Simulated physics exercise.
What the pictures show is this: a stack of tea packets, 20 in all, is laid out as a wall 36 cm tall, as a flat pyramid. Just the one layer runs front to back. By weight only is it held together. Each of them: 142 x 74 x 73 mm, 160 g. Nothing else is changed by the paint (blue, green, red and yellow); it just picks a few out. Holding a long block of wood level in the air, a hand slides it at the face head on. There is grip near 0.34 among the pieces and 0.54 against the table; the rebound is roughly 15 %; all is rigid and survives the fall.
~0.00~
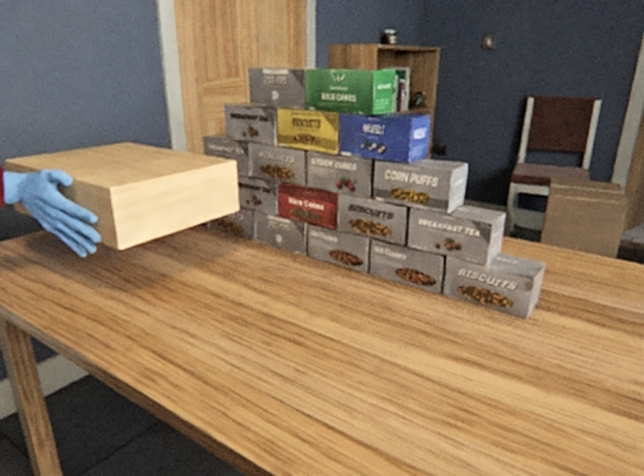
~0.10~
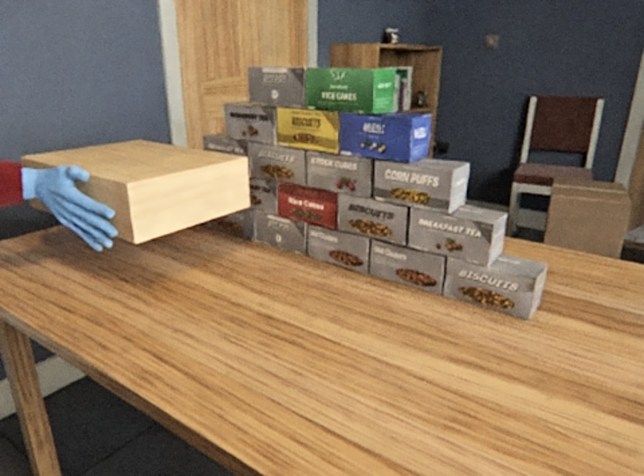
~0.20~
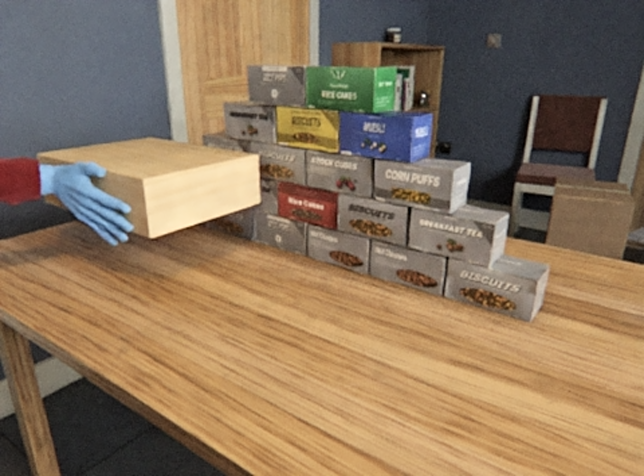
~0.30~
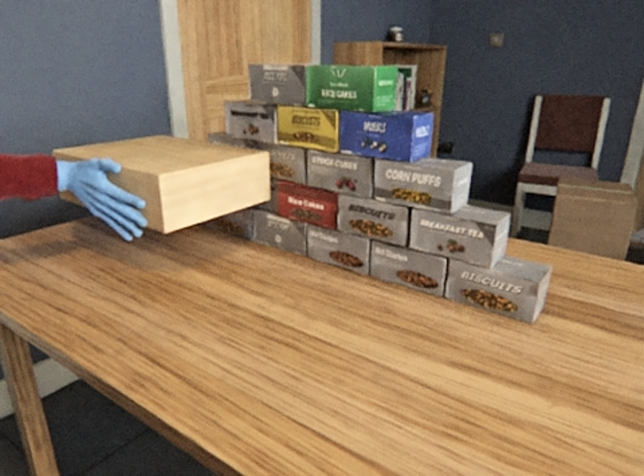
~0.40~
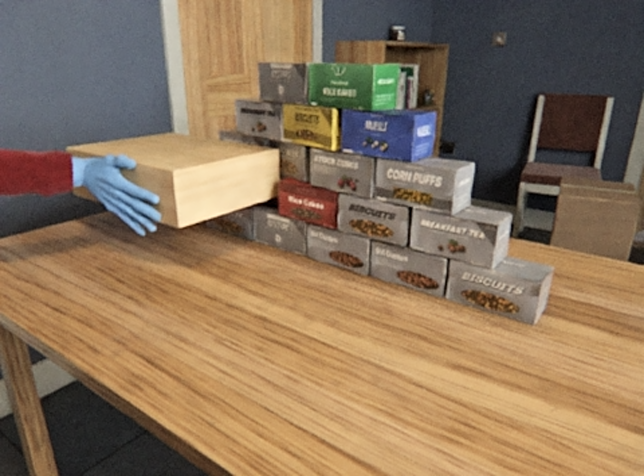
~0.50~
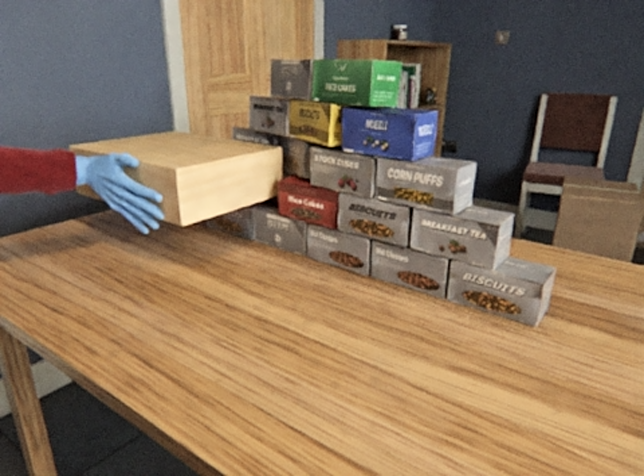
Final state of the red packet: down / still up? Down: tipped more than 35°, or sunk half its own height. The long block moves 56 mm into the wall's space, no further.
Still up.
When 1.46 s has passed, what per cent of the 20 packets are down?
40 %.
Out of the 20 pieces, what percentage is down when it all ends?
That comes to around 40 percent.
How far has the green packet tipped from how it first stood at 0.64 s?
Around 15° from its start.
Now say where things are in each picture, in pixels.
In the first picture (we follow the side turned to the camera; the camera moves round a little), block in hand (228, 184) 8 cm short of touching; red packet (306, 206); yellow packet (305, 131); blue packet (373, 138); no piece has moved.
In the second picture, block in hand (240, 180) 48 mm short of touching; red packet (306, 206).
In the third picture, block in hand (251, 177) 16 mm short of touching; red packet (306, 206).
In the fourth picture, block in hand (262, 173) 16 mm in; red packet (305, 205); 4 stirred so far.
In the fifth picture, block in hand (272, 170) 47 mm in; red packet (306, 204); yellow packet (306, 126) displaced 12 mm; 8 stirred so far.
In the sixth picture, block in hand (275, 168) 56 mm in, stopped; red packet (305, 205); yellow packet (308, 122) tipped 4°; green packet (340, 82) tipped 4°; 9 stirred so far.
Around 0.64 s, 2 of the 20 packets down; red packet unmoved; yellow packet tipped 17°.
Around 0.80 s, 8 of the 20 packets down; red packet unmoved; yellow packet tipped 40°, 6 cm lower.
Around 1.08 s, 8 of the 20 packets down; red packet unmoved; yellow packet on its side.
Around 1.46 s, 8 of the 20 packets down; red packet unmoved; green packet upside down.
Finally (1.7 s), 8 of the 20 packets down; red packet unmoved; yellow packet on its side; green packet tipped 42°, 1.01 m lower. Seen by the last camera, middles, red packet near (317, 200), yellow packet near (398, 221).
